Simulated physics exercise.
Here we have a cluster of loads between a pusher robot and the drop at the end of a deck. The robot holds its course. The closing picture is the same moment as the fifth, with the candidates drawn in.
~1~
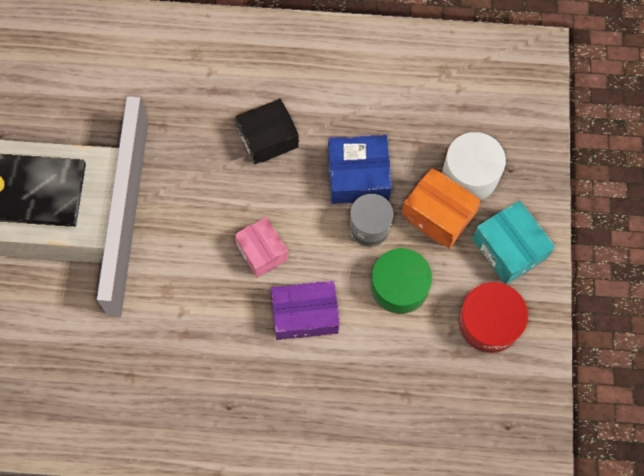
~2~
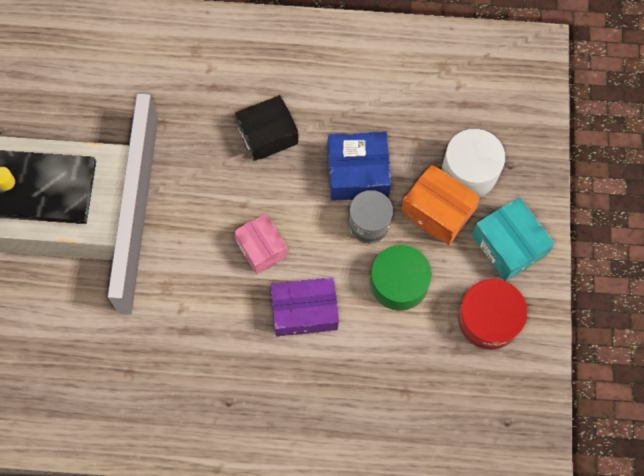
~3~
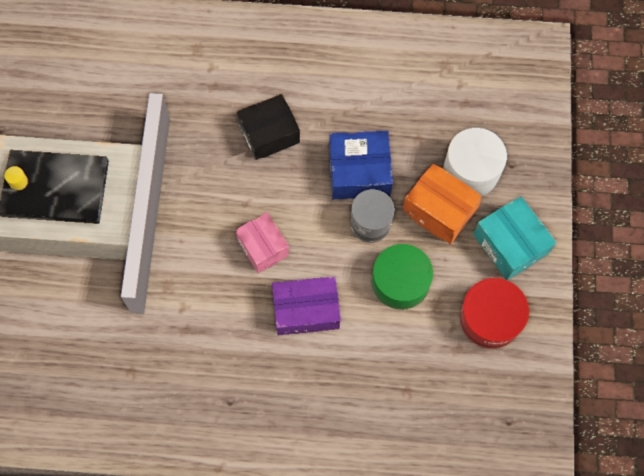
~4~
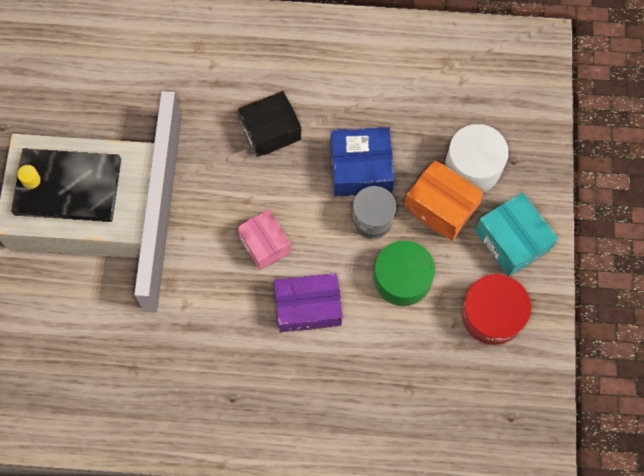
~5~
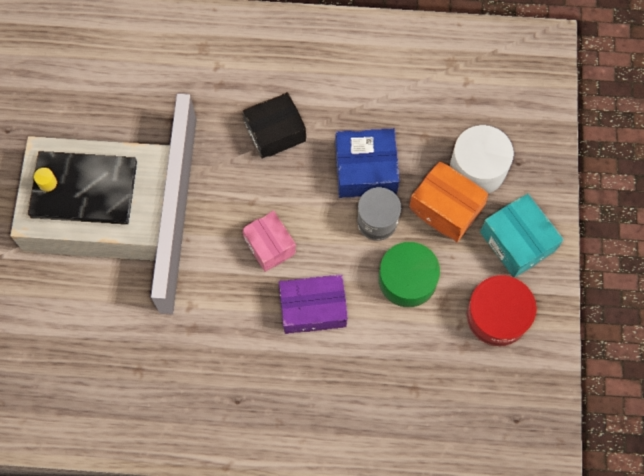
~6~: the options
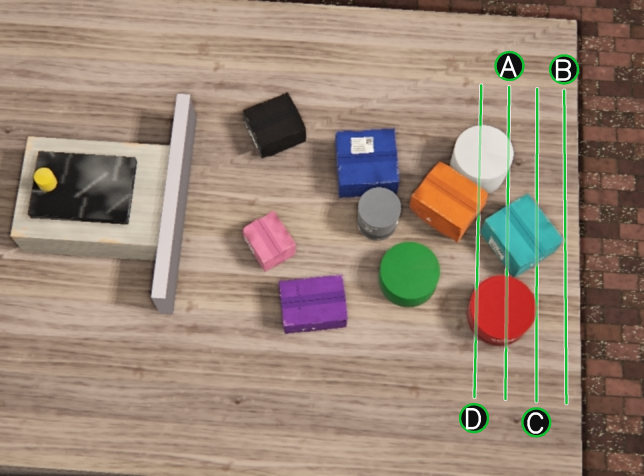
A pusher robot slides slowly right across the deck toward a cluster of still, colourful loads.
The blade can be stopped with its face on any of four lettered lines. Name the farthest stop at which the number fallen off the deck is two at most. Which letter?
It should halt at D.
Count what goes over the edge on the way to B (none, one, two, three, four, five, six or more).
By then, six or more.
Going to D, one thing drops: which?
It is the turquoise parcel.
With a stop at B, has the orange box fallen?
Yes.
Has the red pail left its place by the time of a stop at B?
Yes.
On the marked copy, A at (507, 235); B at (565, 239); C at (537, 237); D at (478, 233).
Taking D. A third of the way, robot (201, 194); black parcel (322, 134); blue box (374, 166).
Two thirds of the way, robot (312, 202); turquoise parcel (554, 258); red pail (507, 316).
When it is over, robot (398, 207); turquoise parcel over the edge; red pail (577, 335); one fallen.
As for the rest, A drops three; B drops nine; C drops four.
